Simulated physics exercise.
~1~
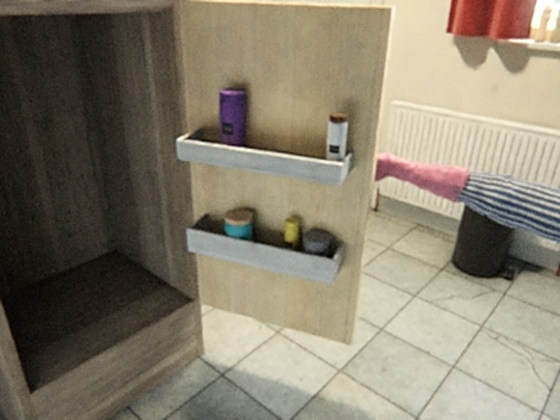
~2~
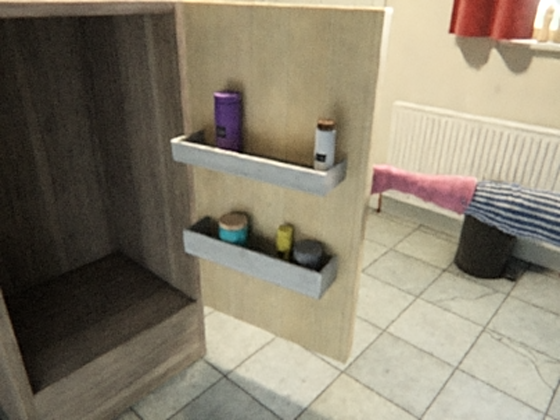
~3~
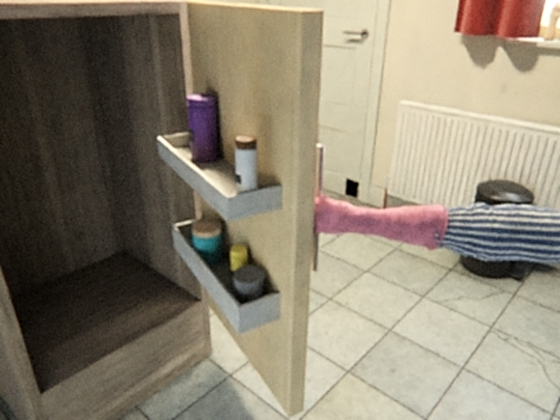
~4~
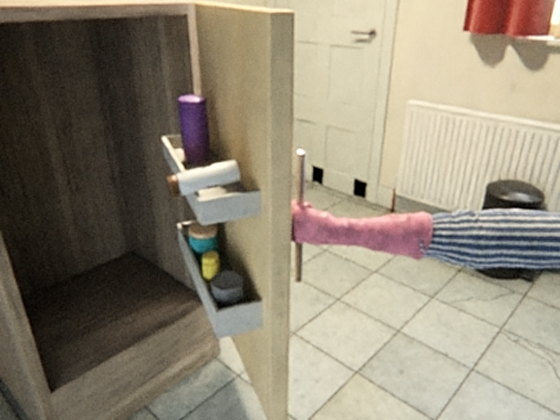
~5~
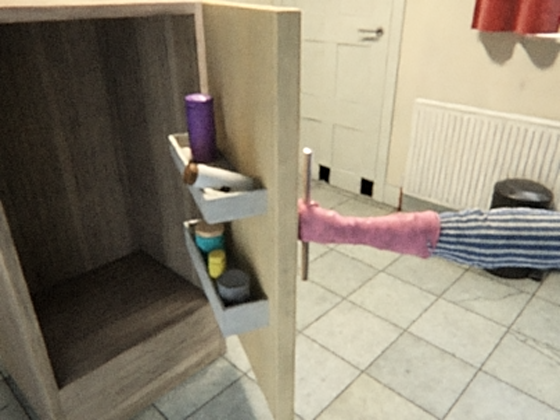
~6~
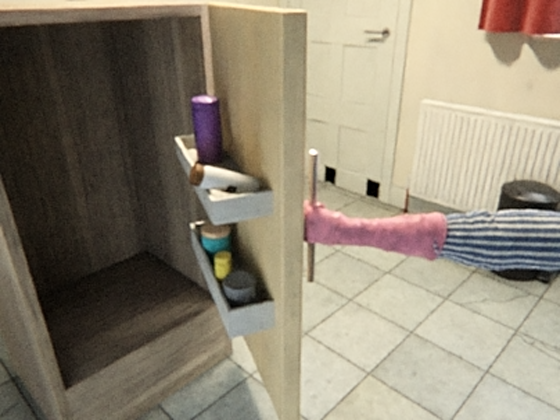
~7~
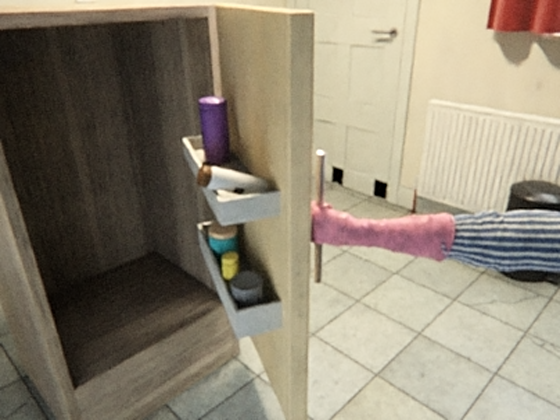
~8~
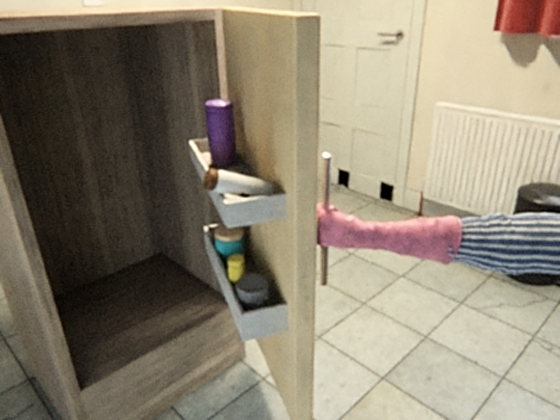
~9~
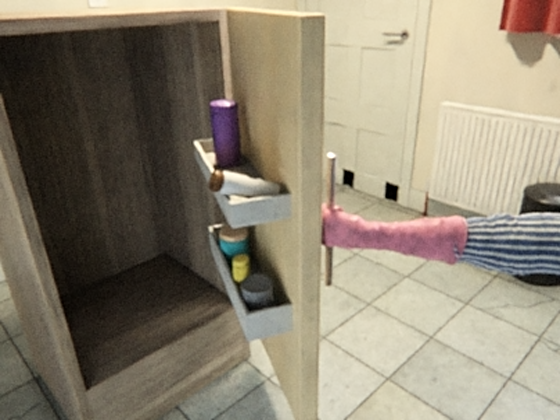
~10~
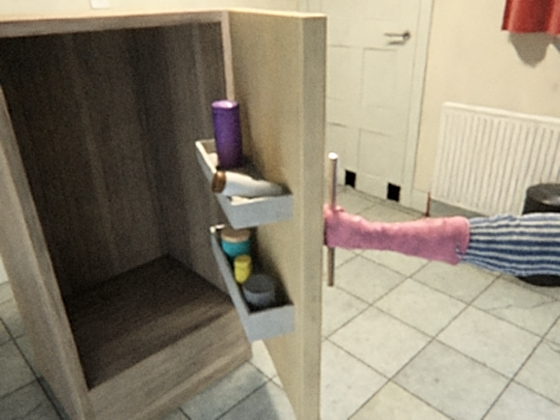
Pantry door being swung partly shut by a pink-sleeved arm and stopping, the white shaker toppling and staying in its rack.
